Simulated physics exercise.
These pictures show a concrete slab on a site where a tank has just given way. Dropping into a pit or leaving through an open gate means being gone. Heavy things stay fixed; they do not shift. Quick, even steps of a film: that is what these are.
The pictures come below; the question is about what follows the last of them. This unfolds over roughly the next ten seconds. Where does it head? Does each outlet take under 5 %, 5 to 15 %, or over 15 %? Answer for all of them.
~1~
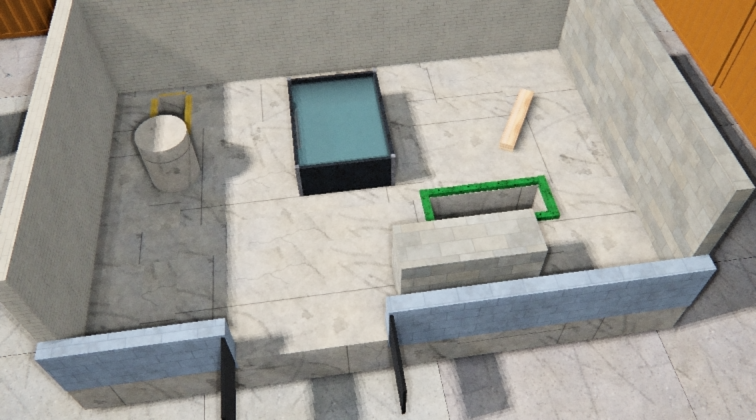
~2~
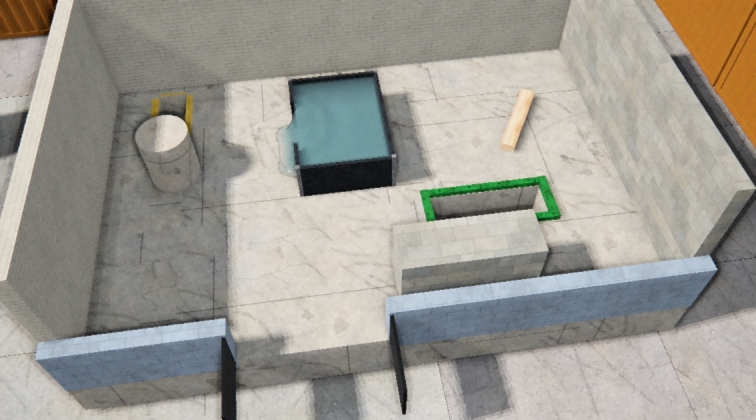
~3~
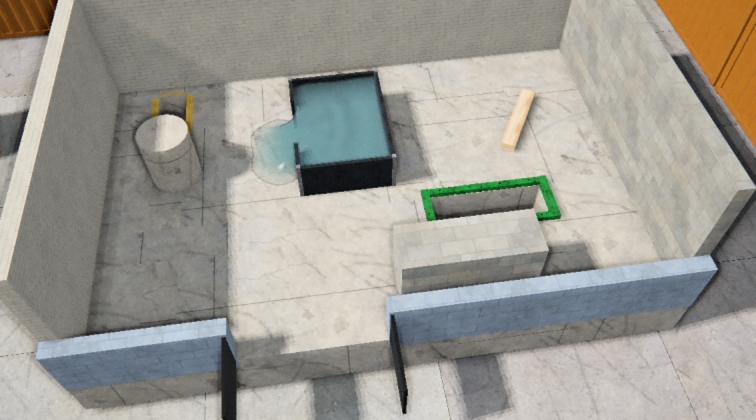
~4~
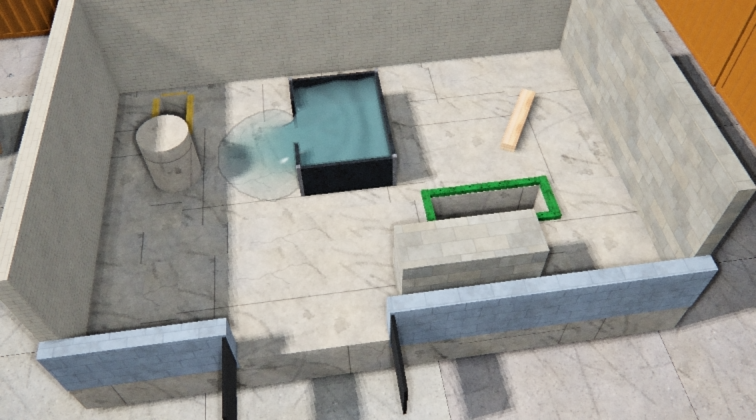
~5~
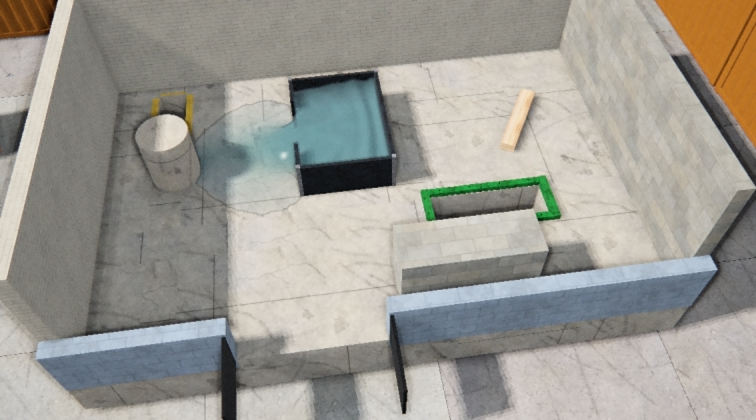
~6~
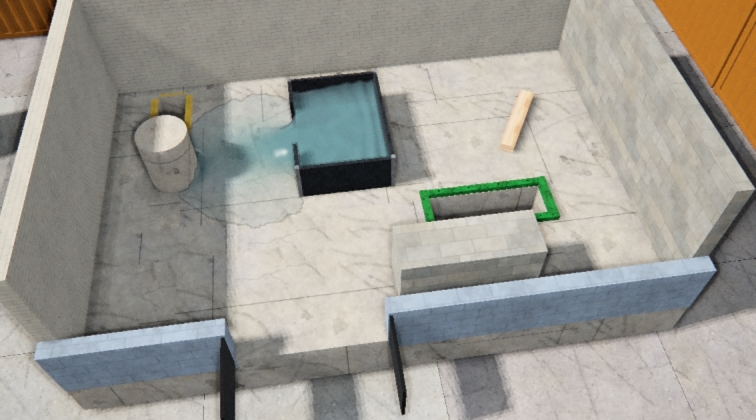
Answer: The gate takes 5 to 15 %; the green pit takes under 5 %; the yellow pit takes over 15 %.
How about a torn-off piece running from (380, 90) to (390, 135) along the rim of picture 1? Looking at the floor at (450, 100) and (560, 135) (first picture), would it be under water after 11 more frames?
Going one by one: Sodden and then sodden.
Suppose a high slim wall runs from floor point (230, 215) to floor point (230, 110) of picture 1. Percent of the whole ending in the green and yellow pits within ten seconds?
Shares in percent - green: 0; yellow: 10.
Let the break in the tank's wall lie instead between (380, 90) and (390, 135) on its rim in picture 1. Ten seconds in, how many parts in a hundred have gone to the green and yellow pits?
The green pit takes 6 per cent and the yellow pit 2 per cent.
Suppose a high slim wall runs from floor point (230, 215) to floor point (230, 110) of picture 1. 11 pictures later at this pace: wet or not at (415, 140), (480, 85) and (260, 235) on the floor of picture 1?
As the points were listed, they come out free from flooding, free from flooding, and finally taken by the flood.
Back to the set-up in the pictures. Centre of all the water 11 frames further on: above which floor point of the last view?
The centre of mass sits at about (267, 162).
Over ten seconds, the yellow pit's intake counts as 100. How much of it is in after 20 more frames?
Roughly 55 per cent.
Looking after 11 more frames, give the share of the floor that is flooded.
My estimate is roughly 30 percent.
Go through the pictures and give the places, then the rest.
The tank at (339, 120) is whole and still, in the first picture.
The front is at (289, 127), out from the gap at (298, 142), in the second picture.
The front is at (259, 133), out from the gap at (299, 142), in the third picture.
Water pours out at (299, 142) and has run to (225, 144), in the fourth picture.
The front is at a hidden place, out from the gap at (298, 141), in the fifth picture.
The front is at a hidden place, out from the gap at (298, 142), in the sixth picture.
A moment on, water covers 20 % of the floor; the gate 0 %, the green pit 0 %, the yellow pit 3 %.
Next, water covers 30 % of the floor; the gate 0 %, the green pit 0 %, the yellow pit 10 %.
Then, water covers 30 % of the floor; the gate 0 %, the green pit 0 %, the yellow pit 20 %.
Later, water covers 45 % of the floor; the gate 2 %, the green pit 0 %, the yellow pit 31 %.
In the end, water covers 50 % of the floor; the gate 7 %, the green pit 0 %, the yellow pit 38 %.
